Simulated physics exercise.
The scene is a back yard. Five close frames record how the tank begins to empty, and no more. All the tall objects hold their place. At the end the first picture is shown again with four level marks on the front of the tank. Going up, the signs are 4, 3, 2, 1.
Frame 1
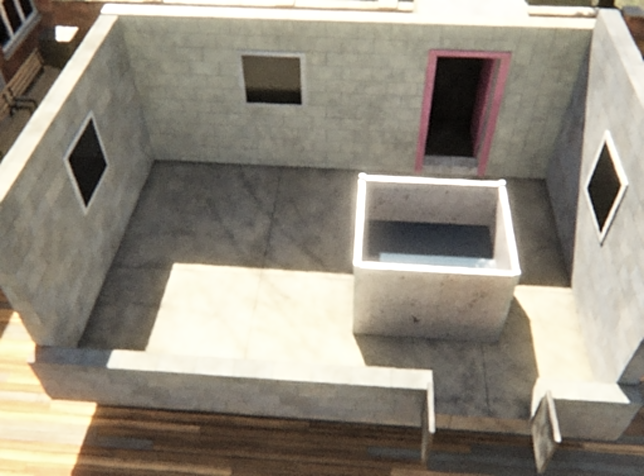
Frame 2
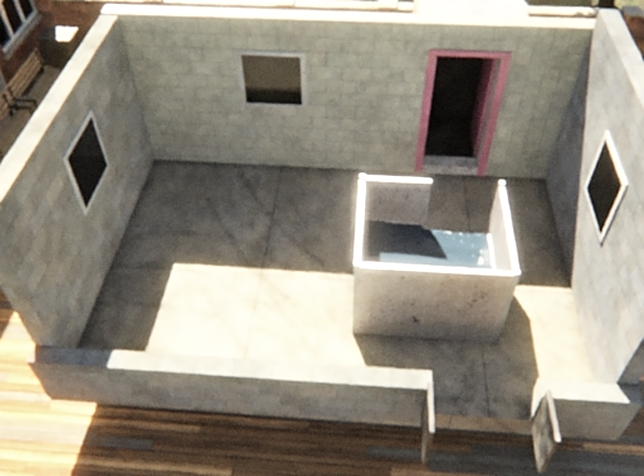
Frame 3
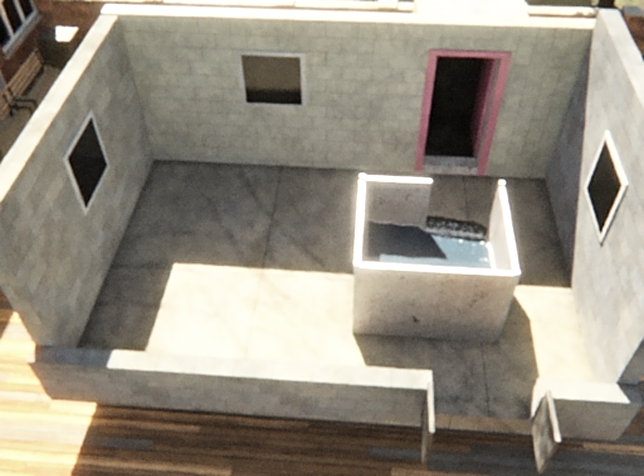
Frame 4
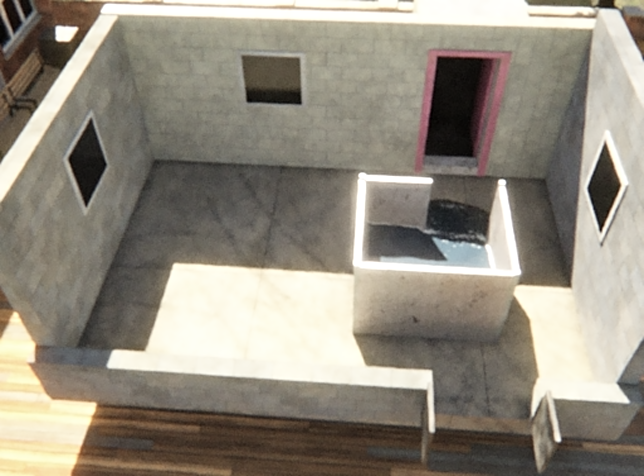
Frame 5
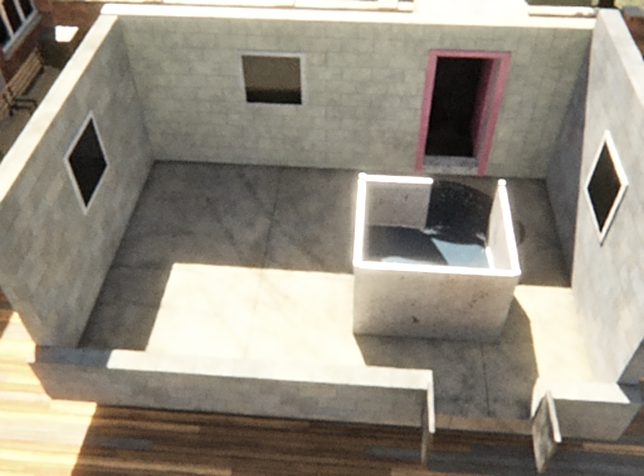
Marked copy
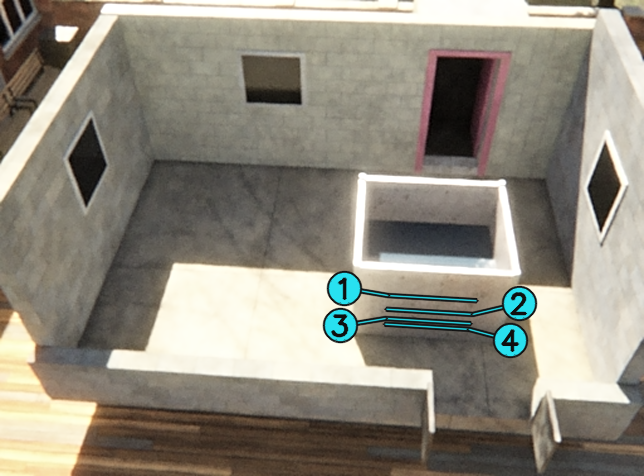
We see a walled yard with a pink doorway and a pale square tank of water. Part of the tank's back wall disappears, and the water ripples and pours through the gap, spreading darkly over the ground behind.
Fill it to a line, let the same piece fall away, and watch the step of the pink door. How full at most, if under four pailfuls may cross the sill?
Use line 3.
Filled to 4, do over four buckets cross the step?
No.
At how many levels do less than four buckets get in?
Two of the four.
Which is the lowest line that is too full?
2 it is.
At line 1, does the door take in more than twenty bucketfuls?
Yes.
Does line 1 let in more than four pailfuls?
Yes.
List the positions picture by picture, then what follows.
Water in the tank at rest, its middle at (427, 261); foot of the pink doorway at (449, 174); open gate at (485, 372).
Water covers 1 % of the ground, its front hidden from here.
Water covers 3 % of the ground, its front hidden from here.
Water covers 6 % of the ground, its front hidden from here.
Water covers 10 % of the ground, its front hidden from here.
On the marked copy, 1 at (432, 298); 2 at (429, 311); 3 at (427, 321); 4 at (426, 326); from the bottom up 4, 3, 2, 1.
Choosing 1, dozens of bucketfuls pour in.
Choosing 2, about 12 bucketfuls get in.
Choosing 3, a bucket or two gets in.
Choosing 4, nothing gets over.
